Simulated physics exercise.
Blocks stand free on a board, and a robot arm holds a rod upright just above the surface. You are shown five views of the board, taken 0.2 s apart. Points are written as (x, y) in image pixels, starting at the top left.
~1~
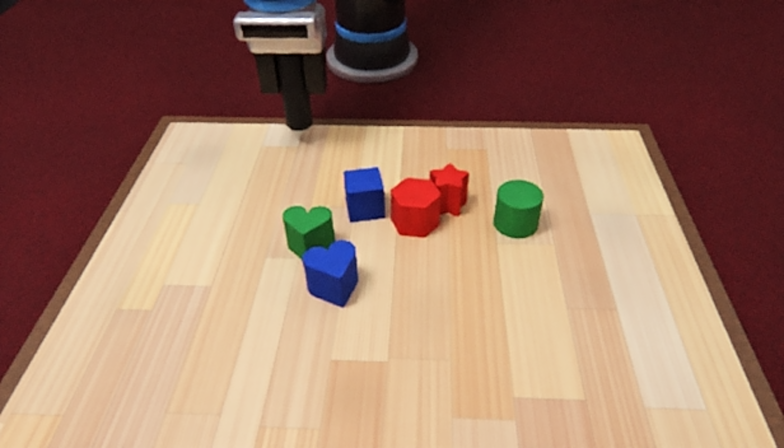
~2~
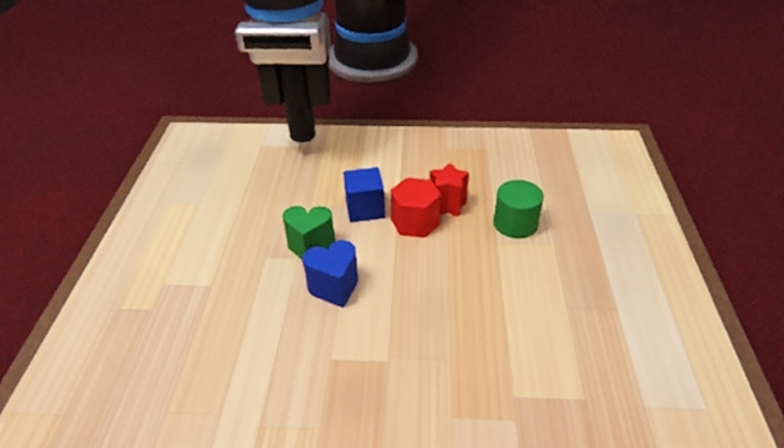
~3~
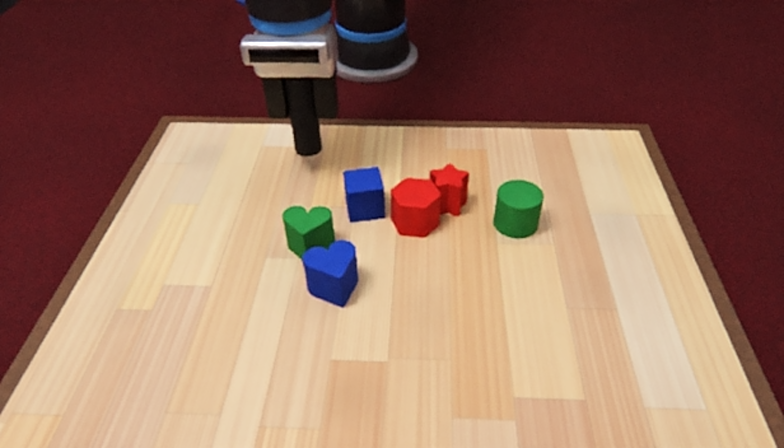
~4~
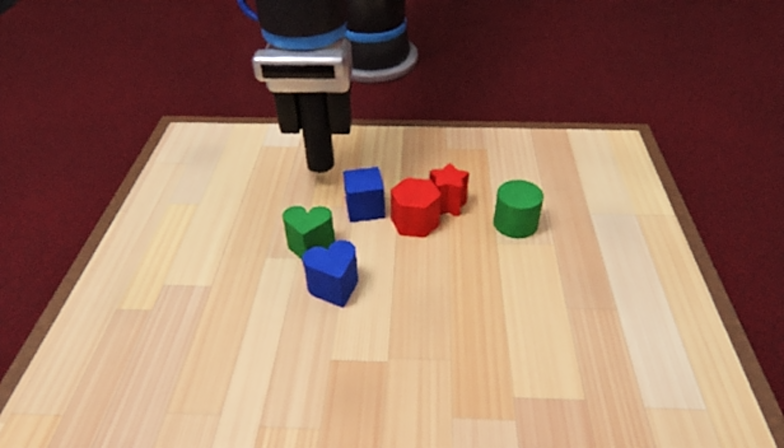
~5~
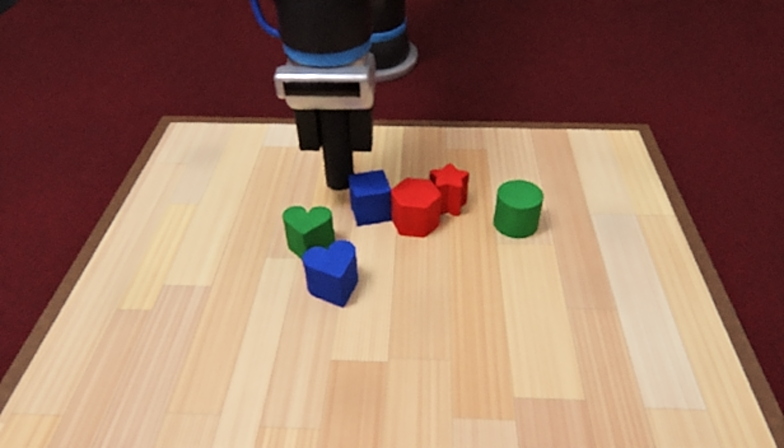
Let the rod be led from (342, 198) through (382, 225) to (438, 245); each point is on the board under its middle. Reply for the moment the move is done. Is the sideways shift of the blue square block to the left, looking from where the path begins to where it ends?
In short: No.
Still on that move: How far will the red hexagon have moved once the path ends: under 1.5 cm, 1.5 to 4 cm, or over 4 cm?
Final distance: More than 4 cm.
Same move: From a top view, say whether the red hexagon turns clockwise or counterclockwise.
Top view: Counterclockwise.
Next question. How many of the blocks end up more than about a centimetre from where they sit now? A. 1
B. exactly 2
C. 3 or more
B: Exactly 2.
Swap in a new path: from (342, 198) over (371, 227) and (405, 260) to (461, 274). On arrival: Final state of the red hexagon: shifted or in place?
Here the red hexagon moves off its spot.
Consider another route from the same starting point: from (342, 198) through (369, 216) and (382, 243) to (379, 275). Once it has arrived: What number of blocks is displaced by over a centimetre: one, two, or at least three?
I'm going with two.
On the path given first. One third of the way, rod (366, 201); blue square block (396, 204); red hexagon (439, 202), turned 50° anticlockwise.
Two thirds of the way, rod (401, 217); blue square block (424, 221), turned 15° anticlockwise; red hexagon (461, 206), turned 65° anticlockwise.
At the end, rod (439, 229); blue square block (446, 240); red hexagon (480, 207), turned 85° anticlockwise; red star not moved.
